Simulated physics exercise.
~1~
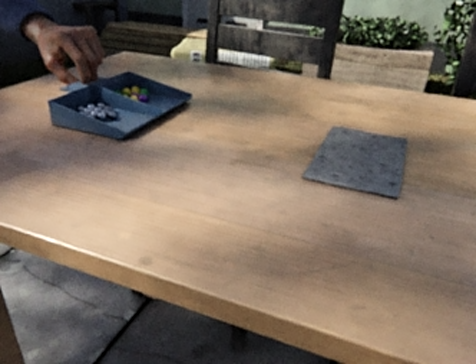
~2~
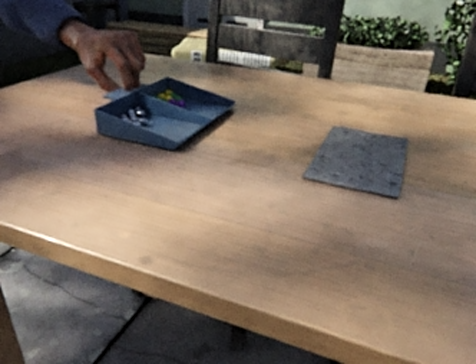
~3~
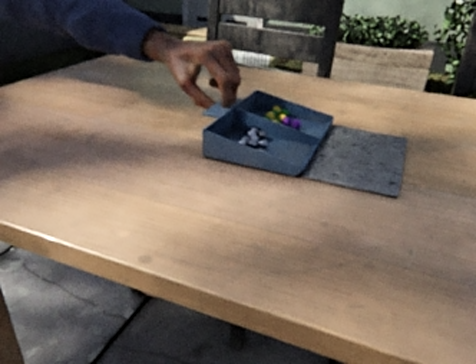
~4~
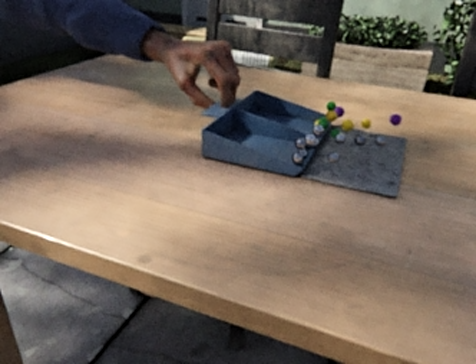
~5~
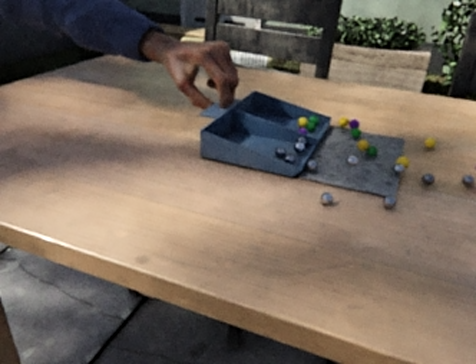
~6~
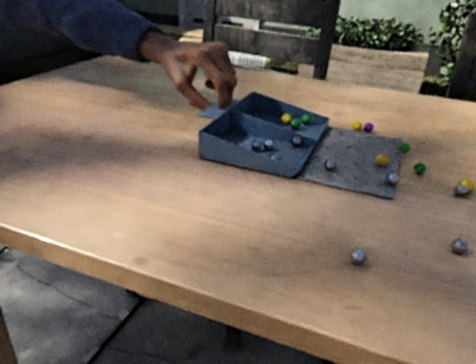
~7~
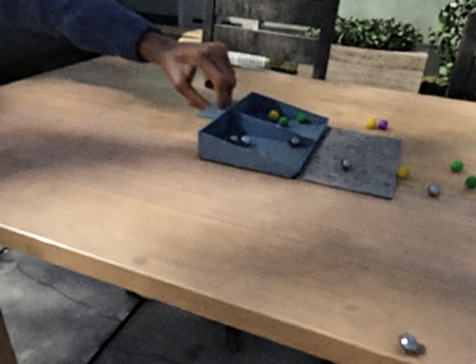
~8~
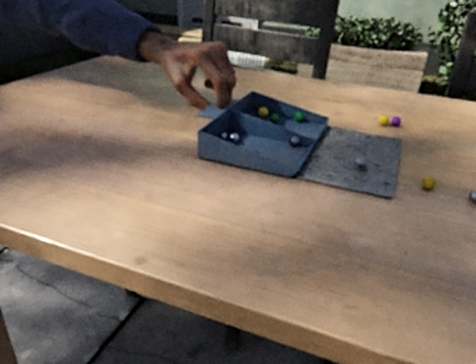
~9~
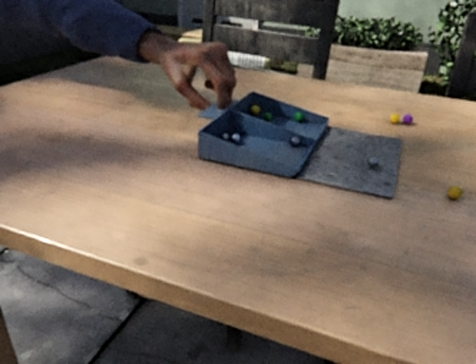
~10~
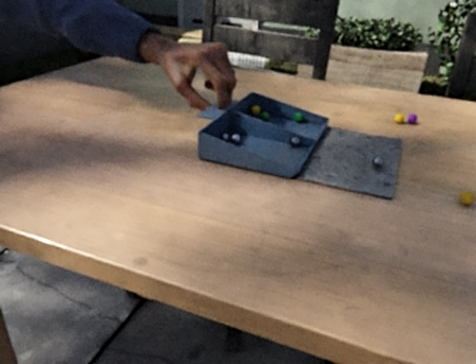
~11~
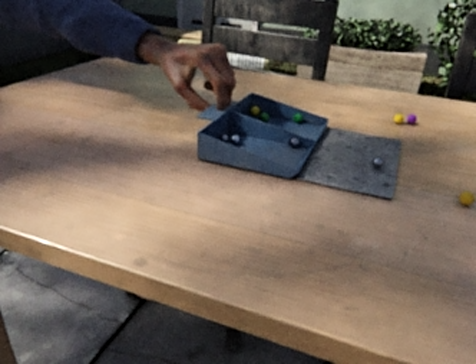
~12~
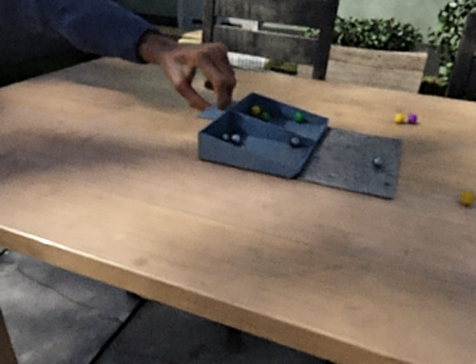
On a wooden table outdoors, a hand in a dark blue sleeve grips a blue two-part tray holding silvery pieces in the near section and colourful ones in the far section. The hand slides the tray right, towards a flat grey slab, with all the pieces still inside. The tray stops against the slab, and pieces from both sections spill over the front. They scatter across the slab and table, several rolling out of sight. Finally, the hand holds the tray still, with a few pieces left inside, one silvery piece on the slab and yellow and purple ones beyond it.
